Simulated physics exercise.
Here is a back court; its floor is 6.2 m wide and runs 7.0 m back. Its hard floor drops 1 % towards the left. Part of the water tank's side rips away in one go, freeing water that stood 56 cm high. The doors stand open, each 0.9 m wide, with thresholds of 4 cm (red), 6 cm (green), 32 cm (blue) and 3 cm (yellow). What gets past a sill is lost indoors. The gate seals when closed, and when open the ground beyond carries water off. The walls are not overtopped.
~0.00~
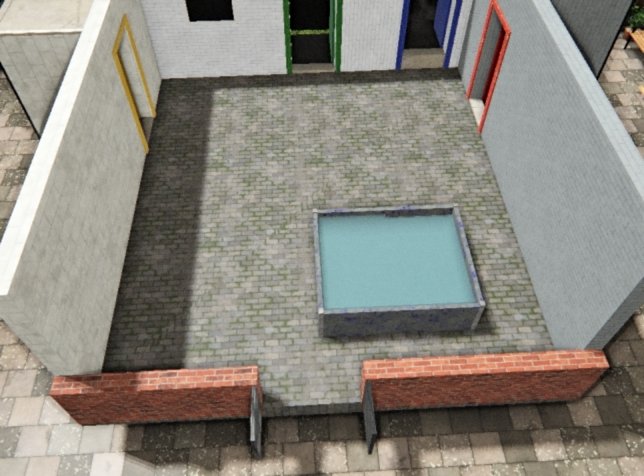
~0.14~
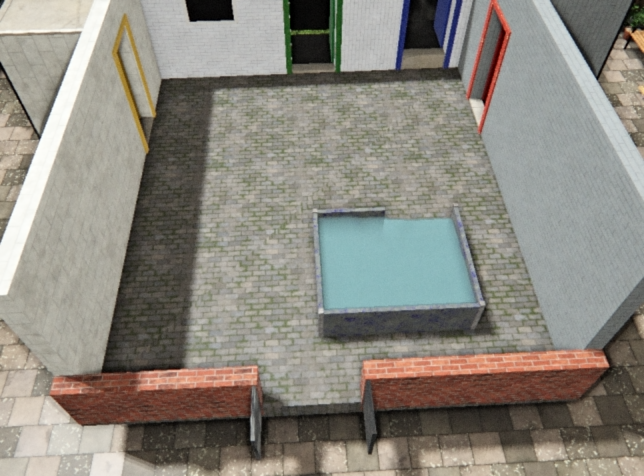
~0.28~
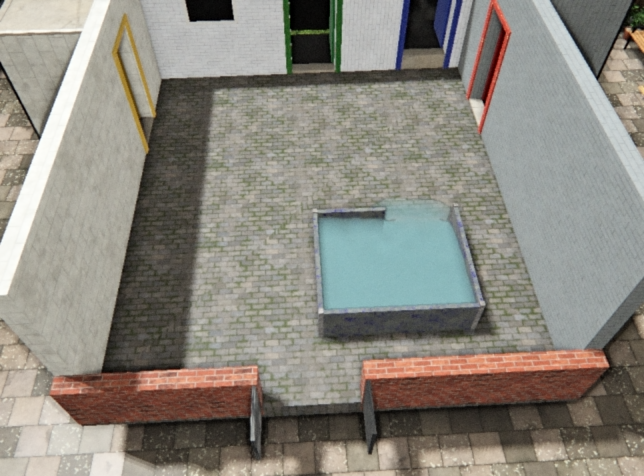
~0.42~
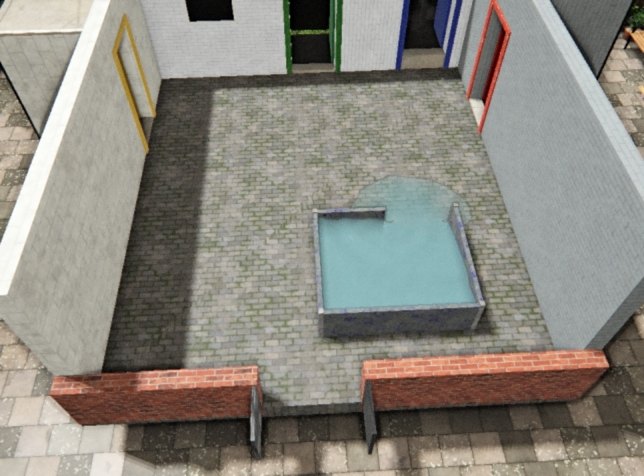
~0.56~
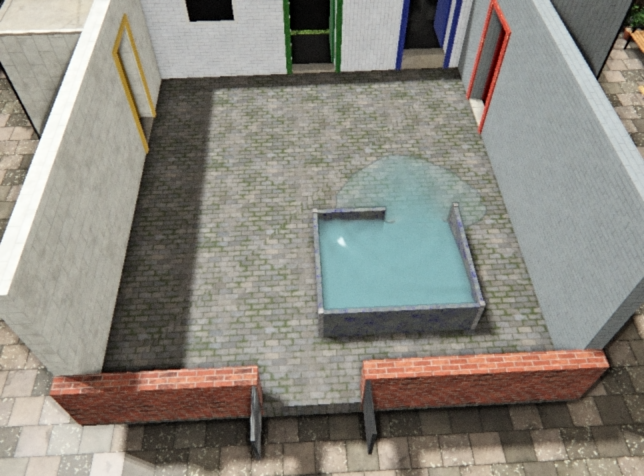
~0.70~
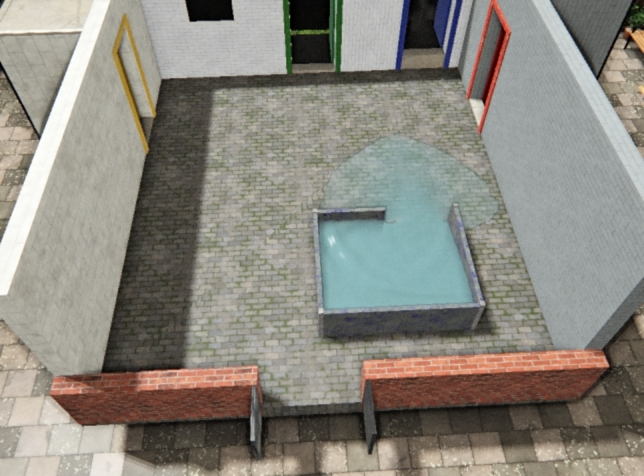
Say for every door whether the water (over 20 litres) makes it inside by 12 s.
Door by door: At the red door it goes over the limit; at the green door it passes the limit; at the blue door it stays under the limit; at the yellow door it goes over the limit.
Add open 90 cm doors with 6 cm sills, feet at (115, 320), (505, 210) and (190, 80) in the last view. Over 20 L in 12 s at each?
In that order: Below, not over, above.
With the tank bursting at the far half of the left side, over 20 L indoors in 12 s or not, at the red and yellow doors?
Then: Red not over, yellow over.
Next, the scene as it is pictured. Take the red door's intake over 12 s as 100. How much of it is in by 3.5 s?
Some 30 per cent by then.
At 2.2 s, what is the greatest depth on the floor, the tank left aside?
Up to some 32 cm.
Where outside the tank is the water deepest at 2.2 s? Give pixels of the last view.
At about (453, 70).
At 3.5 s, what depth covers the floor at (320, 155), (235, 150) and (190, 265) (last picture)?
About 2, 1 and 0 cm.
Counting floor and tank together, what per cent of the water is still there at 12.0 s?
Some 86 per cent remains.
After 1.4 s water covers 25 % of the floor and is deepest (29 cm) near (417, 224); red door not reached, green door not reached, blue door not reached, yellow door not reached.
After 2.2 s water covers 35 % of the floor and is deepest (32 cm) near (453, 70); red door 9 cm at the sill, 7 L in, green door 11 cm at the sill, 1 L in, blue door 17 cm at the sill, 0 L in, yellow door not reached.
After 3.5 s water covers 40 % of the floor and is deepest (22 cm) near (428, 71); red door 7 cm at the sill, 22 L in, green door 12 cm at the sill, 30 L in, blue door 21 cm at the sill, 0 L in, yellow door not reached.
After 7.0 s water covers 60 % of the floor and is deepest (16 cm) near (162, 81); red door 8 cm at the sill, 61 L in, green door 7 cm at the sill, 53 L in, blue door 9 cm at the sill, 0 L in, yellow door 12 cm at the sill, 41 L in.
After 12.0 s water covers 85 % of the floor and is deepest (10 cm) near (97, 398); red door 3 cm at the sill, 76 L in, green door 4 cm at the sill, 56 L in, blue door 4 cm at the sill, 0 L in, yellow door 9 cm at the sill, 159 L in.
